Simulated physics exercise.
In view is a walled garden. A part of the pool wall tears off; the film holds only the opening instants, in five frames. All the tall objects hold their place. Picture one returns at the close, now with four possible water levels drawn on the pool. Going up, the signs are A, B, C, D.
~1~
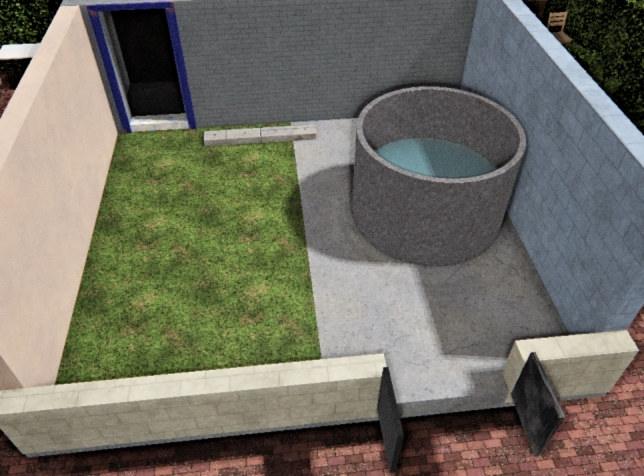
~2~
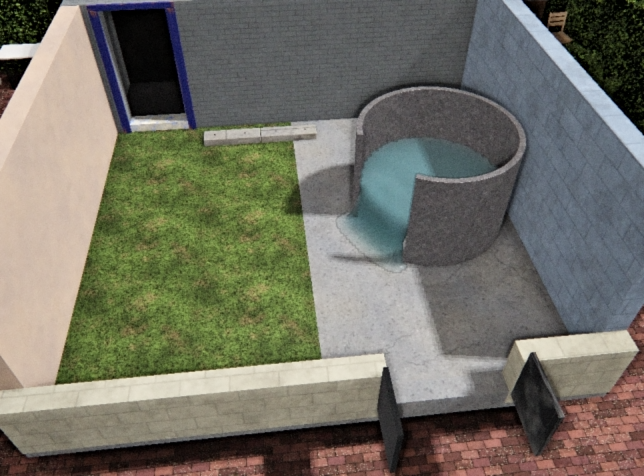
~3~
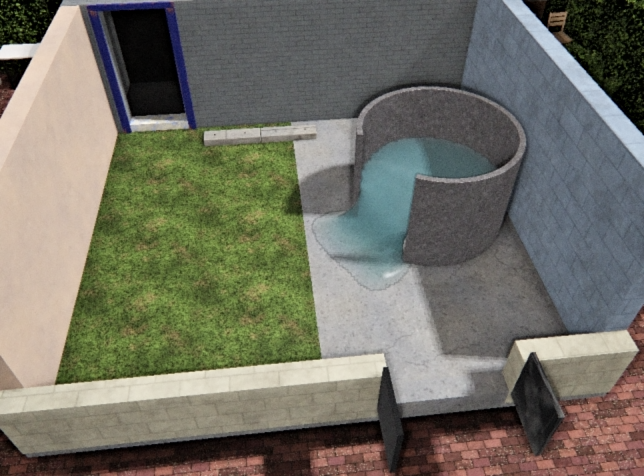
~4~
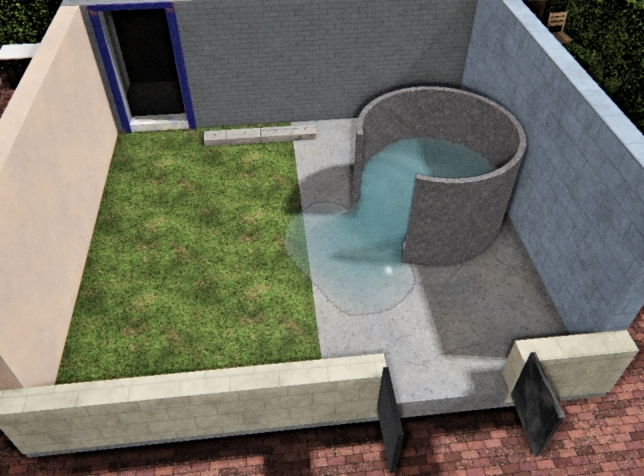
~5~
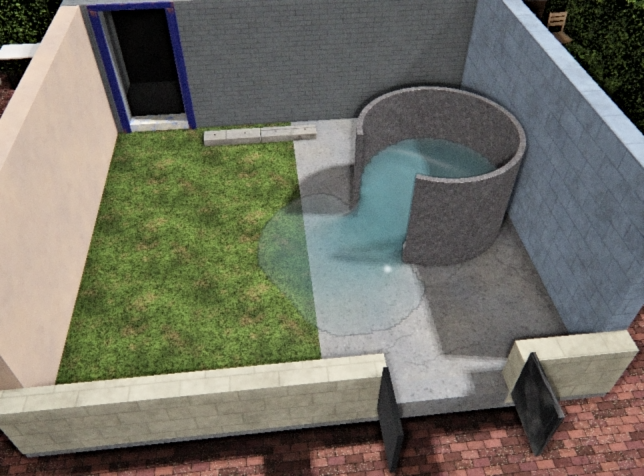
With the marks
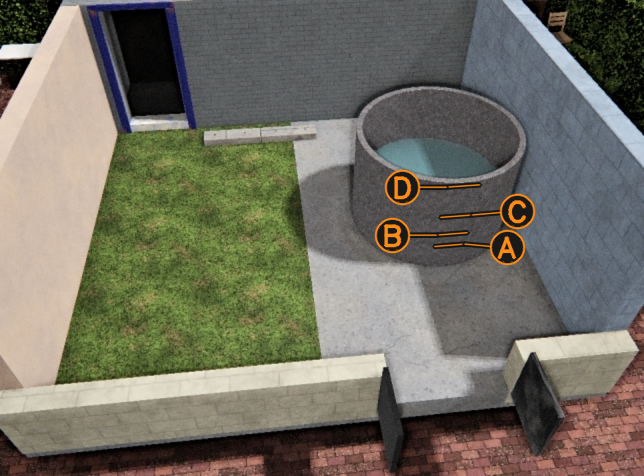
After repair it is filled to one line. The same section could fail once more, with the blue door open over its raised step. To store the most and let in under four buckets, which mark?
It is C.
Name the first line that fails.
Here it is line D.
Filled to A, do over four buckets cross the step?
No.
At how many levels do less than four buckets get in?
Three of them.
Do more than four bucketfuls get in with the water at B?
No, not at all.
On the marked copy, A at (449, 245); B at (452, 233); C at (456, 216); D at (463, 185); from the bottom up A, B, C, D.
If A is chosen, nothing gets over.
If B is chosen, nothing gets over.
If C is chosen, a bucket or two gets in.
If D is chosen, about 14 bucketfuls get in.
